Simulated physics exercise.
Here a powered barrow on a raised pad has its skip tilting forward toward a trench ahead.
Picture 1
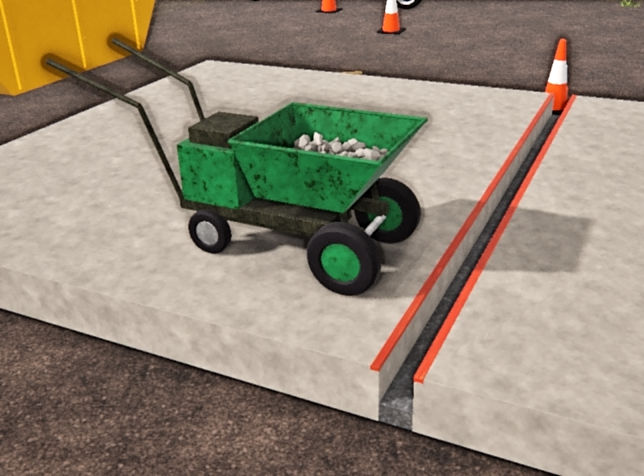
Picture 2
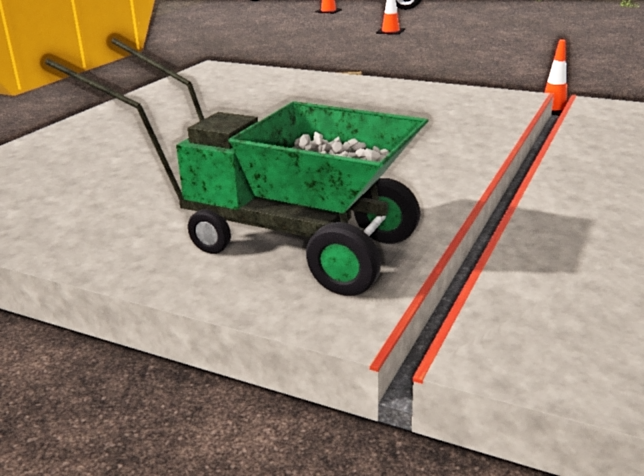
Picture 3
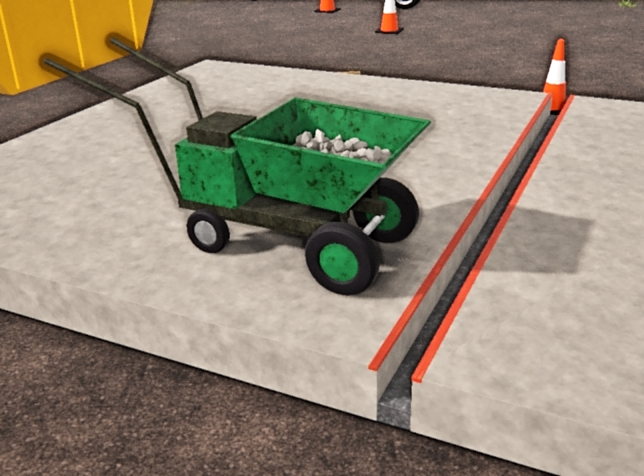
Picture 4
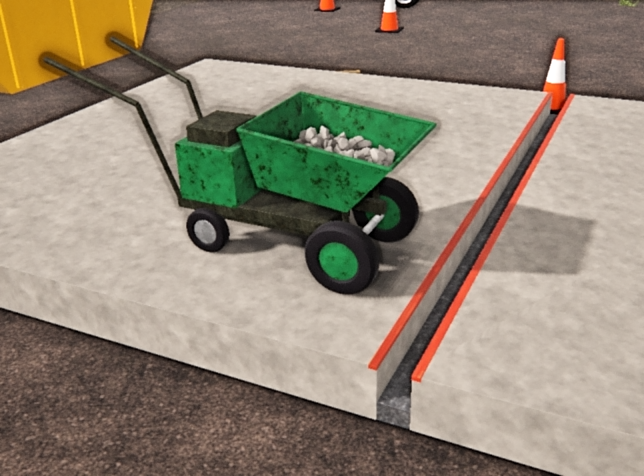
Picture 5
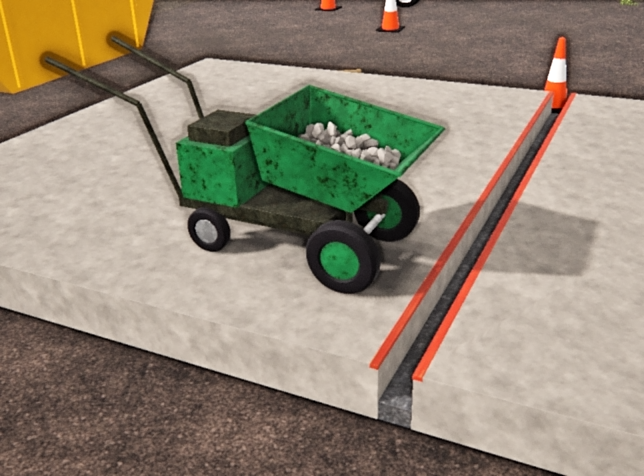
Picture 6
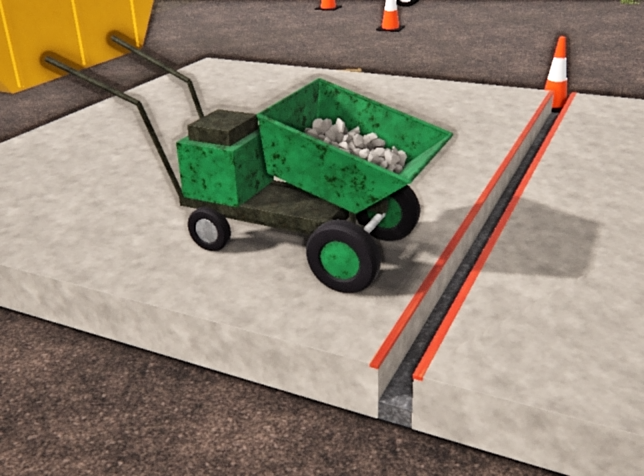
A green powered barrow stood still on a raised concrete pad beside a narrow, red-edged trench, its skip of broken stones level at first, then slowly tilting forward to the right until clearly tipped.
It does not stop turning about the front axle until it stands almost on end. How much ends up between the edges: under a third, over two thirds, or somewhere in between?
Well, the part that misses the trench is above two-thirds of the load.
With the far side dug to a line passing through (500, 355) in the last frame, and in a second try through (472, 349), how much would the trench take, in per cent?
You'd get 90 in a hundred the first time and 50 in a hundred the second.
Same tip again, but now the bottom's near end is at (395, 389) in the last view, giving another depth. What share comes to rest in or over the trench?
About 10 %.
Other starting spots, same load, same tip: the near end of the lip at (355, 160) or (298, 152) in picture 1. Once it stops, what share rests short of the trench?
About 0 % and about 40 %.
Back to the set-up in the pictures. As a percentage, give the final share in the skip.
Estimate: 5 %, roughly.
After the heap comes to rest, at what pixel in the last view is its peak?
I'd put the summit somewhere around pixel (494, 275).
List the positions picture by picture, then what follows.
Lip of the skip (379, 164), level; top of the load (333, 157), broken stones; first edge of the trench (397, 332); far edge (438, 343), the trench under half as wide as the skip, and about as deep as wide, in the first frame.
Lip of the skip (380, 165), level; top of the load (324, 155), in the second frame.
Lip of the skip (383, 167), tipped barely; top of the load (325, 154), in the third frame.
Lip of the skip (390, 170), tipped a little; top of the load (320, 154), in the fourth frame.
Lip of the skip (399, 175), tipped a little; top of the load (316, 144), in the fifth frame.
Lip of the skip (409, 182), tipped clearly; top of the load (323, 140); first edge of the trench (396, 330); far edge (438, 340), in the sixth frame.
Just after the last frame, skip tipped steeply; every one in the skip.
A moment on, skip tipped steeply; almost all in the skip; just a few beyond it.
Further on, skip tipped right over; roughly a quarter in the skip; roughly two thirds beyond it.
When it is over, skip tipped right over; just a few in the skip; about a tenth in or heaped over the trench; the larger part beyond it.
